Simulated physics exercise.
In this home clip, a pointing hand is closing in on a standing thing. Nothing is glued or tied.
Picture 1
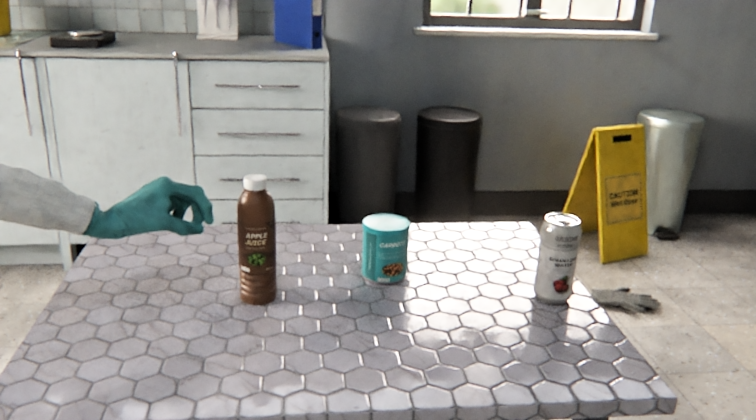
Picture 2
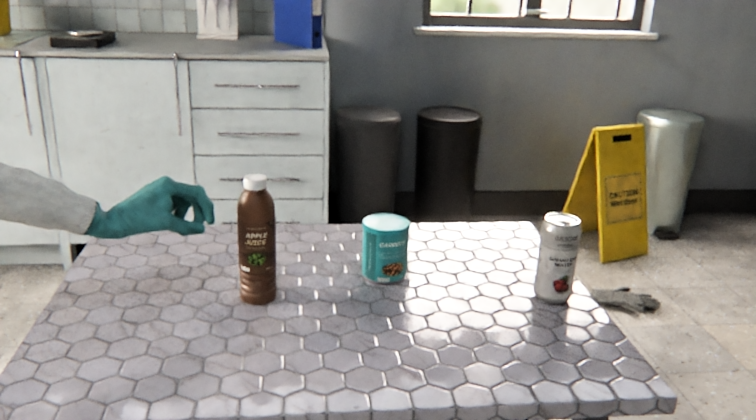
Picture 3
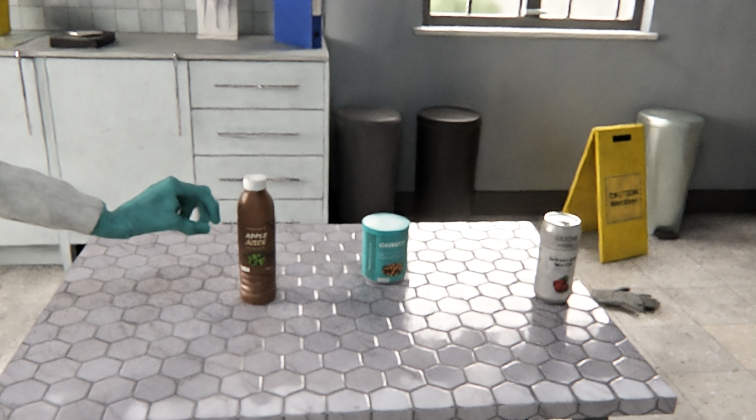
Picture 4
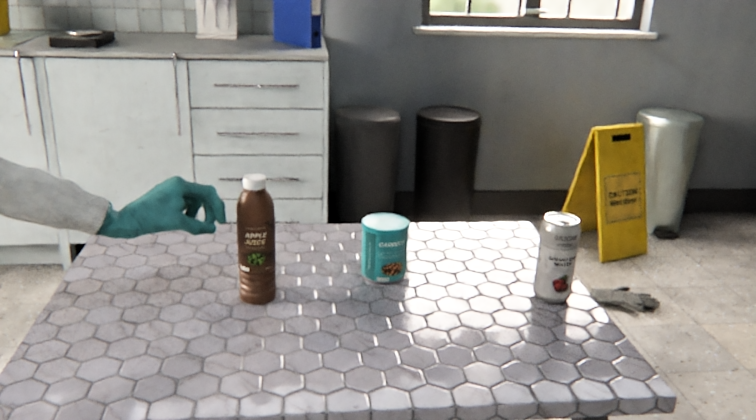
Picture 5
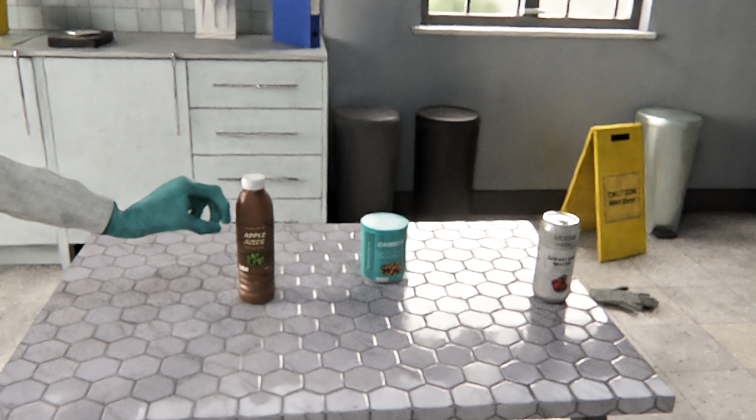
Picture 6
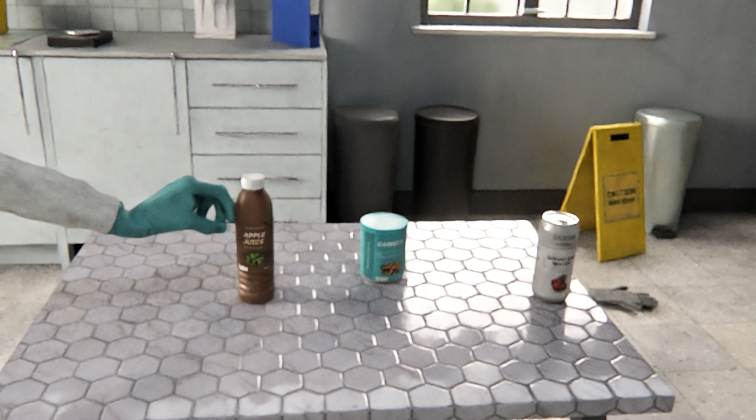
A teal-gloved hand with pinched fingers moves slightly rightward from the left, drawing closer to an upright brown bottle on a hexagon-tiled table, while the bottle, a teal canister and a white can stay still.
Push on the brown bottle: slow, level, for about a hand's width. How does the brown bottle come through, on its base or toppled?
Ah, it gets bowled over this time.
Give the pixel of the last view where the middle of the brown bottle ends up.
It finishes at around (340, 277).
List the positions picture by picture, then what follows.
The first frame shows brown bottle (257, 239).
The second frame shows brown bottle (257, 239).
The third frame shows brown bottle (257, 239).
The fourth frame shows brown bottle (256, 239).
The fifth frame shows brown bottle (255, 239).
The sixth frame shows brown bottle (255, 238).
Then, 0.80 s after the last picture, brown bottle tipped 30° from how it was near (290, 237).
Then, 1.00 s after the last picture, brown bottle on its side near (336, 268).
At rest, tipped over on the table, brown bottle. Seen from the same camera at the end, brown bottle near (340, 276).
